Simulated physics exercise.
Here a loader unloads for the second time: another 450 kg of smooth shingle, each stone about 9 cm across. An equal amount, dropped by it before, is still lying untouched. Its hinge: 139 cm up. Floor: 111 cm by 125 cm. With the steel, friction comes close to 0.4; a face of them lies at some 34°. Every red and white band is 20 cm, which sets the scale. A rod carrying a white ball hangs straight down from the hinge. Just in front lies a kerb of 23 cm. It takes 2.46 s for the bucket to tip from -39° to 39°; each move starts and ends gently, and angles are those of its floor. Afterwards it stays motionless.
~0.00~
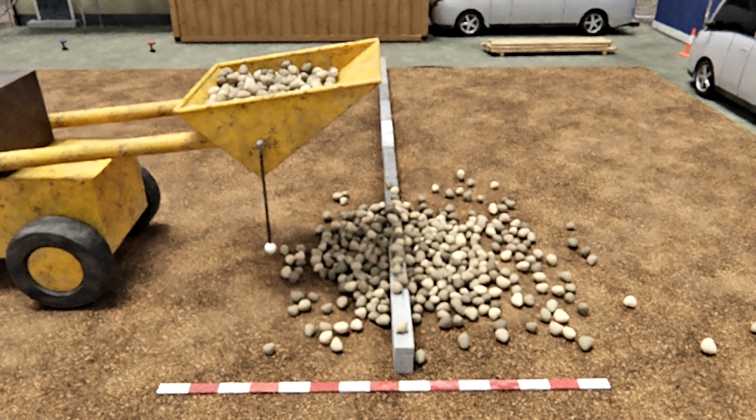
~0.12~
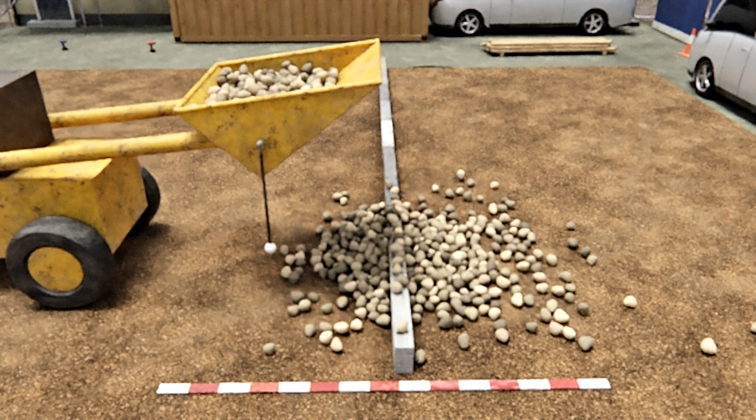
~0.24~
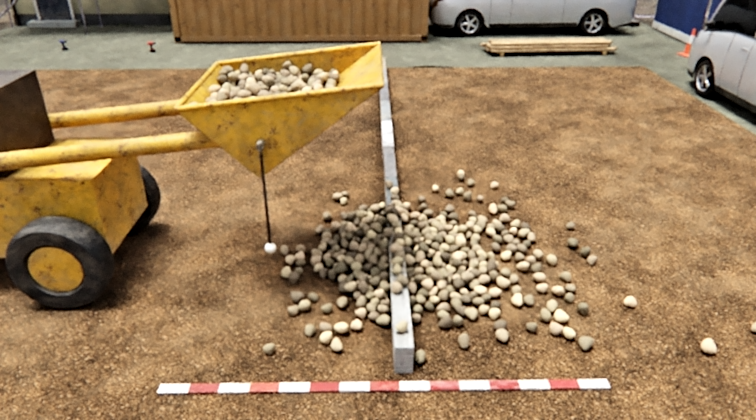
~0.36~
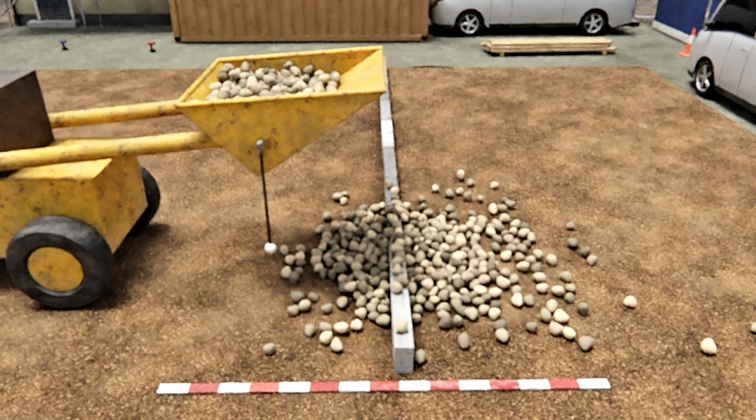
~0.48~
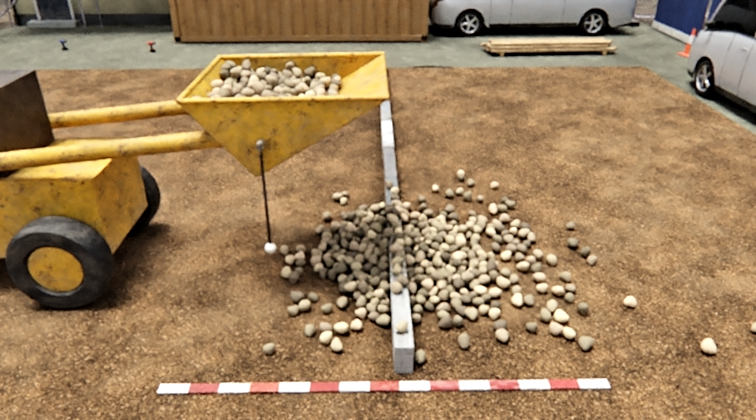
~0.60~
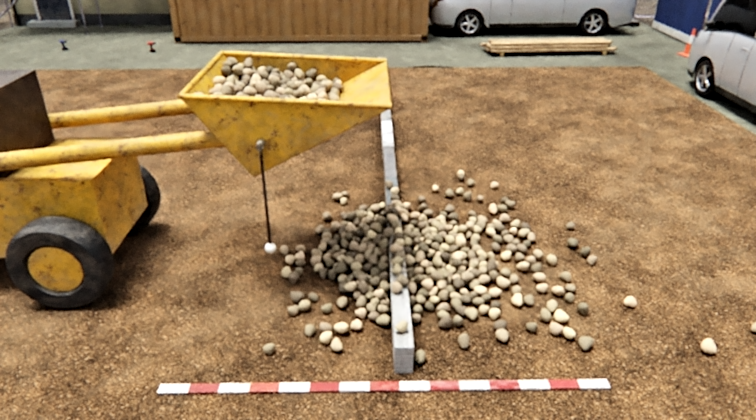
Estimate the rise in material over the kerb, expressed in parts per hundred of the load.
Close to 66 parts in a hundred.
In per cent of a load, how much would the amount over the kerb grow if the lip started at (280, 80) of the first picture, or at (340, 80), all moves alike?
About 0 per cent from the first spot and 15 per cent from the second.
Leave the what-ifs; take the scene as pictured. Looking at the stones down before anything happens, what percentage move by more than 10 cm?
Around 15 in a hundred.
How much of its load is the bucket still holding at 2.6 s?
Around 15 per cent of the load is still inside.
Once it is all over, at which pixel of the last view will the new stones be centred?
In the last view, somewhere near (421, 246).
After 1.8 s the floor is at 27°; in per cent of one load, 97 in the bucket, 48 on this side of the kerb, 55 over the kerb; the foremost stones are at (620, 279).
After 2.6 s the floor is at 39°; in per cent of one load, 15 in the bucket, 90 on this side of the kerb, 94 over the kerb; the foremost stones are at (620, 279).
After 2.9 s the floor is at 39°; in per cent of one load, 0 in the bucket, 86 on this side of the kerb, 113 over the kerb; the foremost stones are at (620, 279).
After 5.8 s the floor is at 39°; in per cent of one load, 0 in the bucket, 79 on this side of the kerb, 120 over the kerb; the foremost stones are at (620, 279). Net gain over the kerb, 66.
